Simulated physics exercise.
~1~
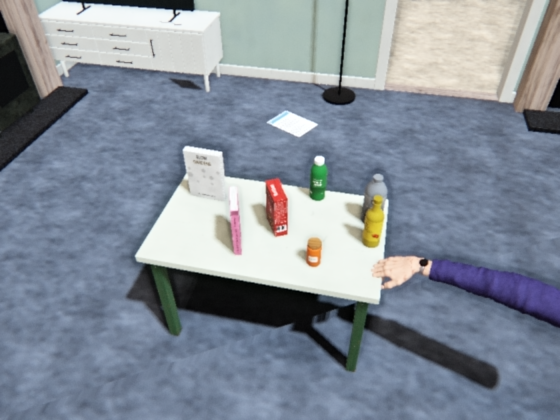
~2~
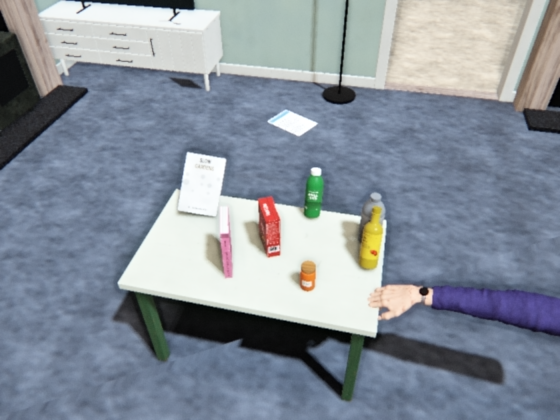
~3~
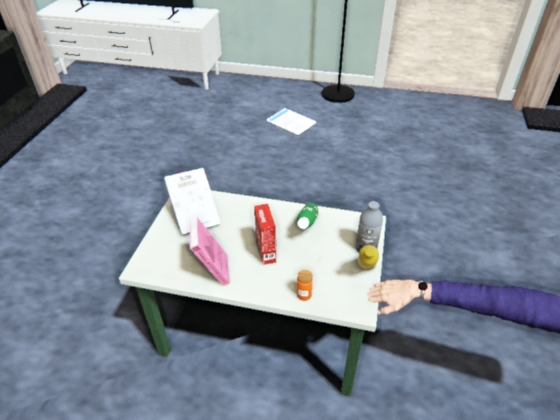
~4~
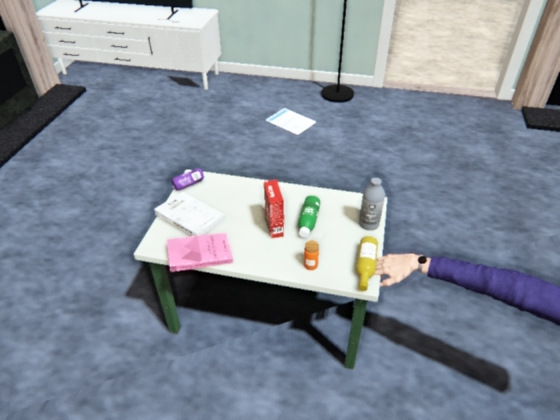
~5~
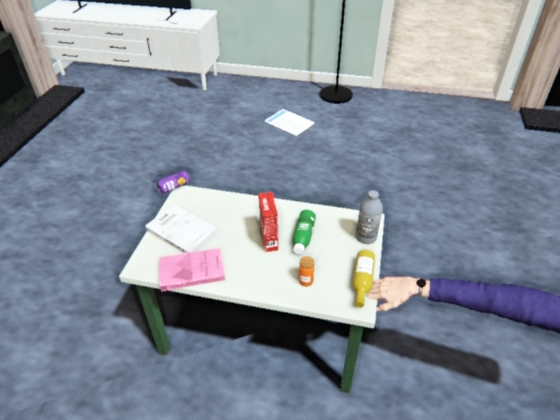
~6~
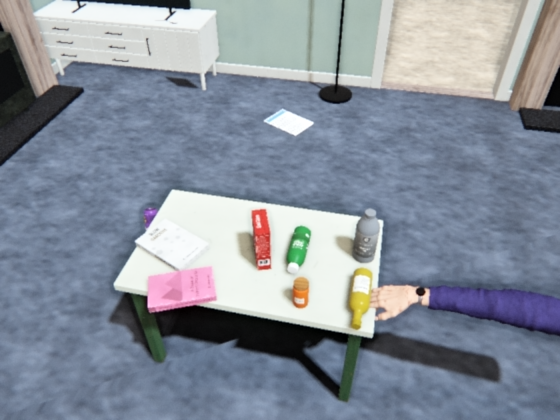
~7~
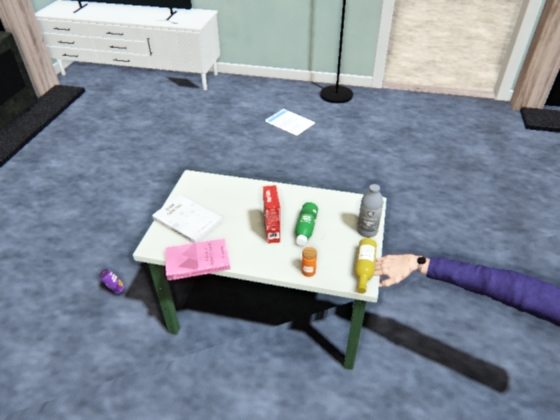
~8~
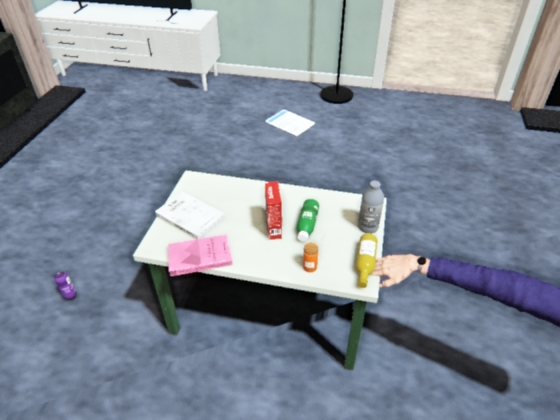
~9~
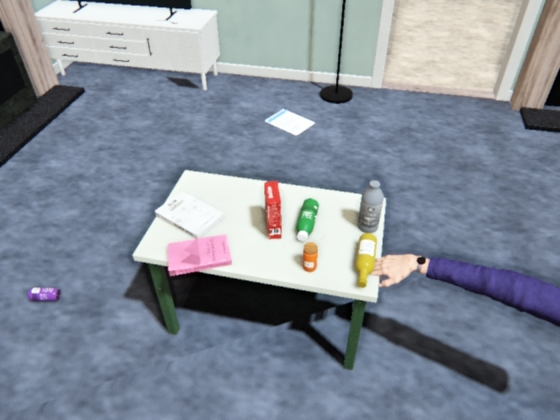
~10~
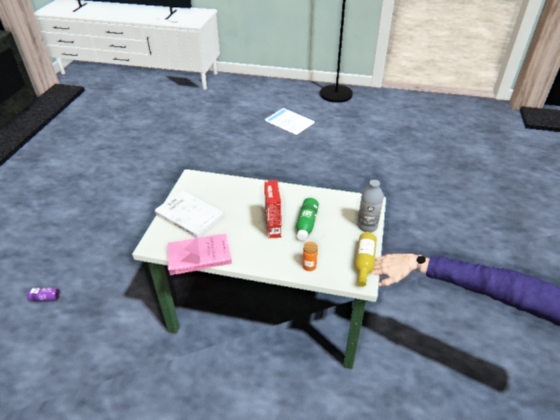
In a room with a blue-grey floor, a small table beside an outstretched hand jerked back and forth, toppling the books and the green and yellow bottles, while a purple can rolled off the left side and ended on the floor.
